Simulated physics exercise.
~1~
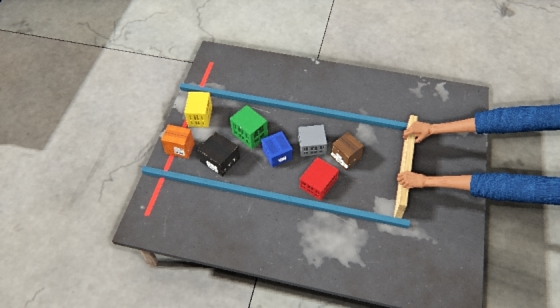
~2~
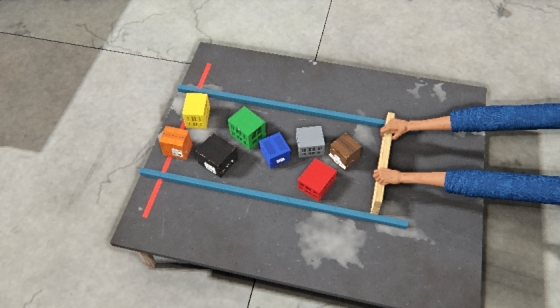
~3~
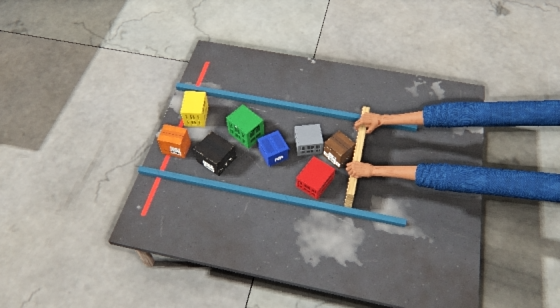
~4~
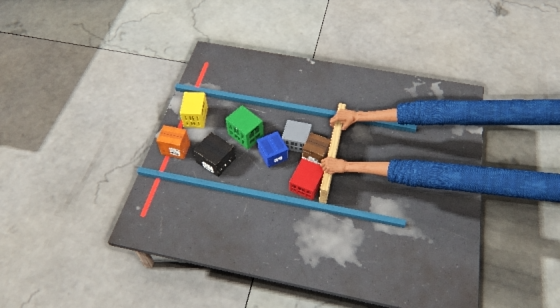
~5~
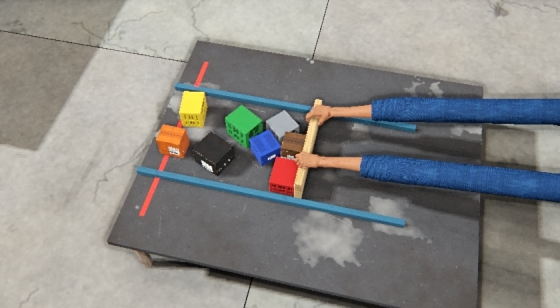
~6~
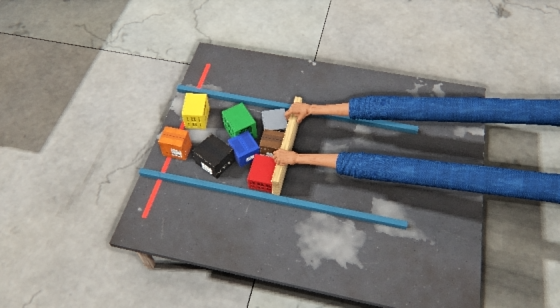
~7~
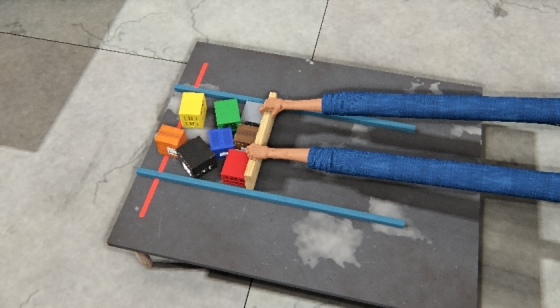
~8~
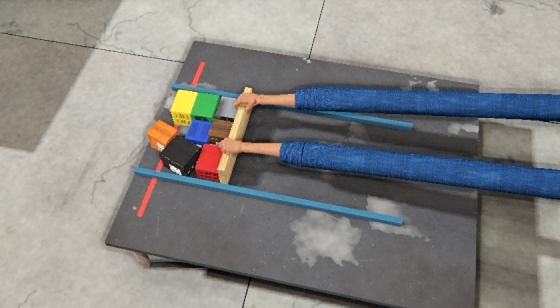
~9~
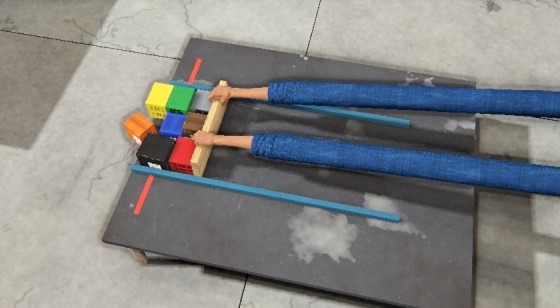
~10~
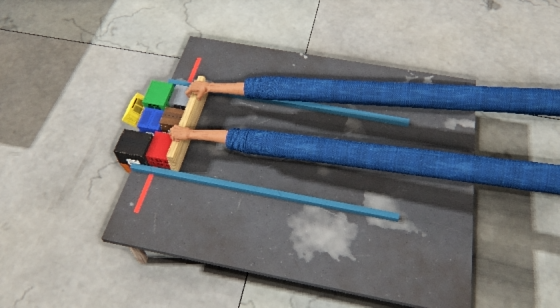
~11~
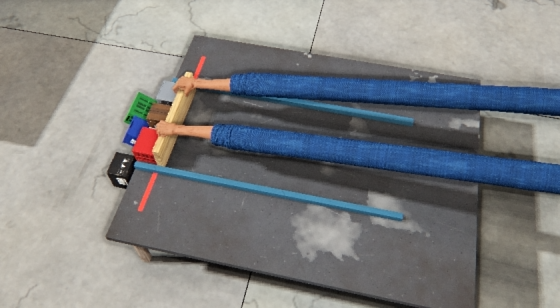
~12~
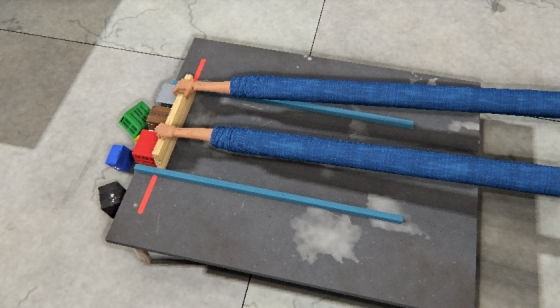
Two hands in blue denim sleeves grip a wooden plank at the right of a dark platform on a concrete floor, seen from above in a slightly swaying view. Between two blue rails lie scattered yellow, orange, black, green, blue, grey, brown and red boxes, with red tape near the left edge. The plank slides left, meeting the brown and red ones first, then gathering the grey, blue, green and black. The bunched boxes reach the edge, and the orange, yellow, black, green and blue ones go over. The plank stops at the tape, with red, brown and grey still against it.
